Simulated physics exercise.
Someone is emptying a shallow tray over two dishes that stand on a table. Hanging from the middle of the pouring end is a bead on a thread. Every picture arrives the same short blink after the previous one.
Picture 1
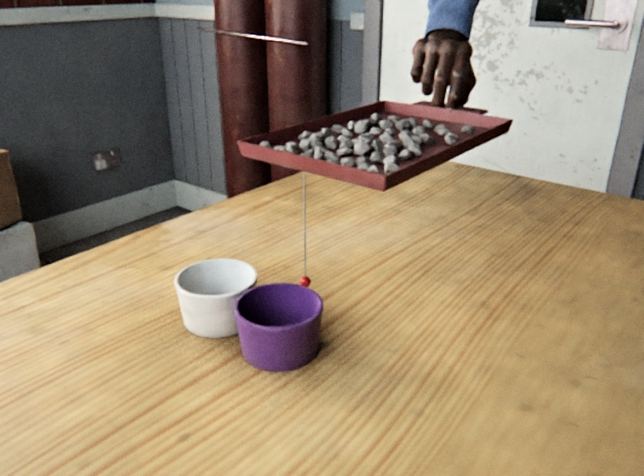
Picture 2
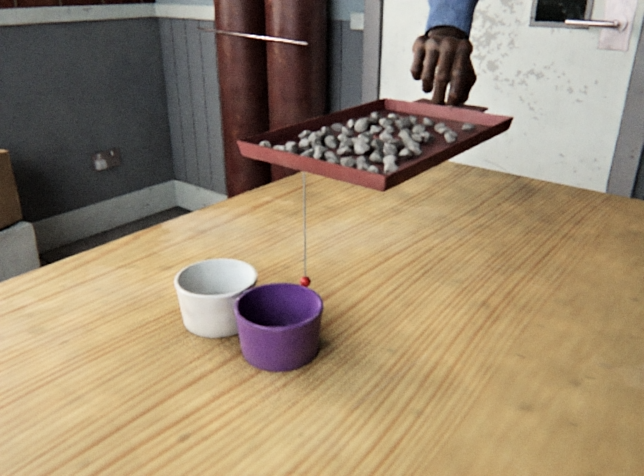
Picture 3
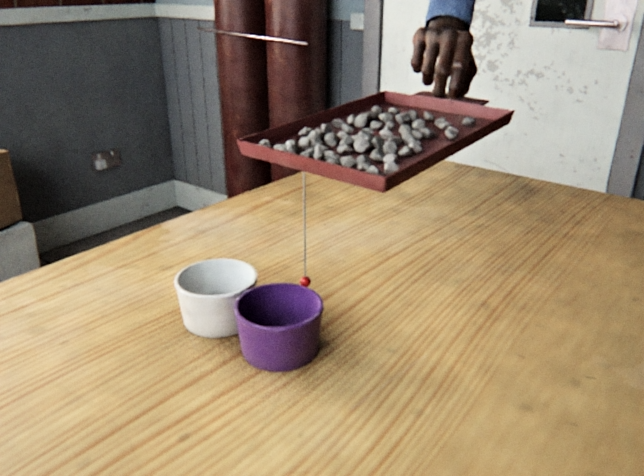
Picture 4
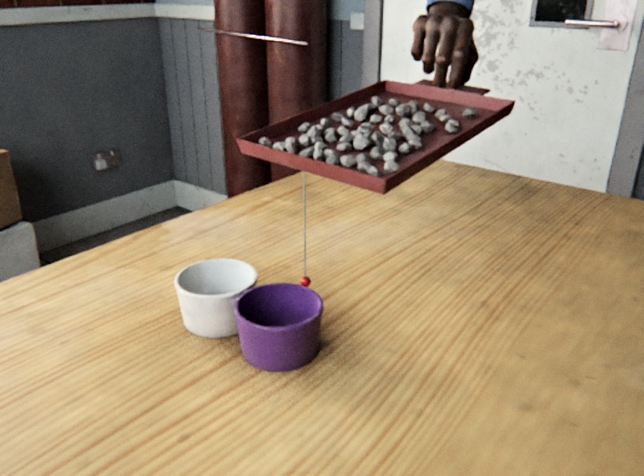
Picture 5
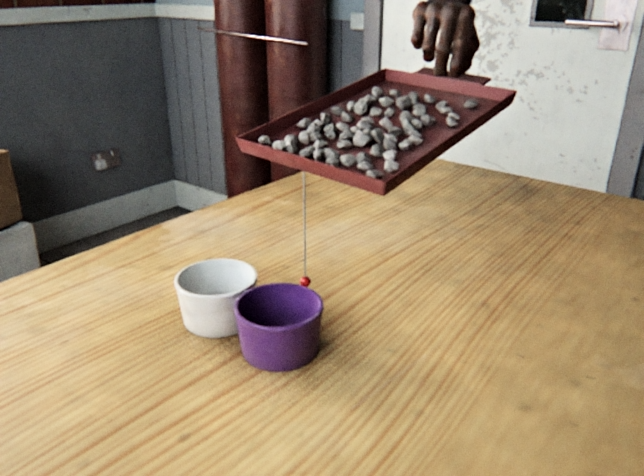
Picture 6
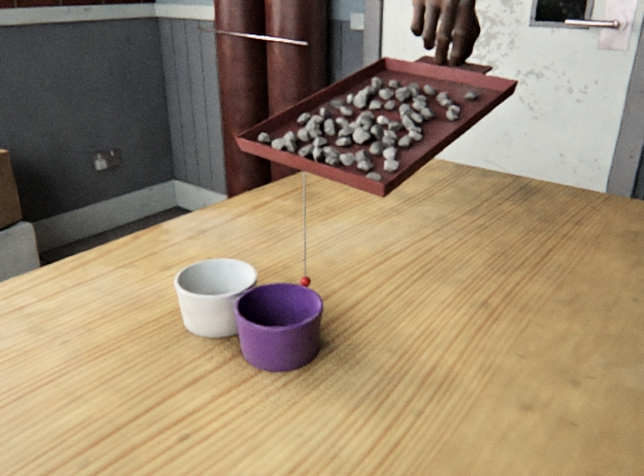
The footage shows a hand holding a shallow red tray of grey gravel above a white dish and a purple dish on a wooden table, gradually raising the tray's far end while a red bead hangs still on its thread.
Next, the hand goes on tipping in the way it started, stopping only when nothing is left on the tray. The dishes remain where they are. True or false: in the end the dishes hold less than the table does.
True.
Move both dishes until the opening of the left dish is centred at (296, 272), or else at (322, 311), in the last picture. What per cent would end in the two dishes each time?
Roughly 0% on the first try and 60% on the second.
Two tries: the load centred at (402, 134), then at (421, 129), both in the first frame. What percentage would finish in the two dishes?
Some 10 and then some 10 per cent.
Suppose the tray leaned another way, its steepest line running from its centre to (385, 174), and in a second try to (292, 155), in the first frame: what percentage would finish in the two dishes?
First heading 0 %, second heading 90 %.
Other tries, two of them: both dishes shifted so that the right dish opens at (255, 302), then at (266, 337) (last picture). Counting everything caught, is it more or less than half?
Together the dishes get less than a half first, then less than a half.
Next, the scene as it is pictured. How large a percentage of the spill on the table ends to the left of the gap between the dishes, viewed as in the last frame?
10 %, roughly.
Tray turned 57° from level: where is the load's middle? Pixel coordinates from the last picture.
Around (349, 141).
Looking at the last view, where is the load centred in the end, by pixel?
I'd put the middle somewhere around (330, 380).
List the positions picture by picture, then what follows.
The first frame shows corners of the pouring end at (241, 141) and (385, 174), level; middle of the load at (364, 140), bits of gravel; left dish at (187, 309); right dish at (250, 341); bead on its thread at (305, 282).
The second frame shows corners of the pouring end at (241, 140) and (385, 175), level; middle of the load at (365, 139).
The third frame shows corners of the pouring end at (241, 140) and (385, 176), tipped barely, lowest at the right corner; middle of the load at (365, 136).
The fourth frame shows corners of the pouring end at (241, 139) and (384, 178), tipped a little, lowest at the right corner; middle of the load at (364, 131).
The fifth frame shows corners of the pouring end at (240, 137) and (384, 180), tipped a little, lowest at the right corner; middle of the load at (364, 126).
The sixth frame shows corners of the pouring end at (239, 136) and (384, 182), tipped a little, lowest at the right corner; middle of the load at (364, 121); left dish at (187, 309); right dish at (250, 341).
Soon, tray tipped steeply; nearly all on the tray; a small part in the air.
A while on, tray tipped right over; about half on the tray; a small part in the right dish; a small part outside both; about a third in the air.
Towards the end, tray tipped past a quarter turn; about a quarter in the right dish; most outside both.
Finally, tray tipped past a quarter turn; about a quarter in the right dish; none in the left dish; most outside both.
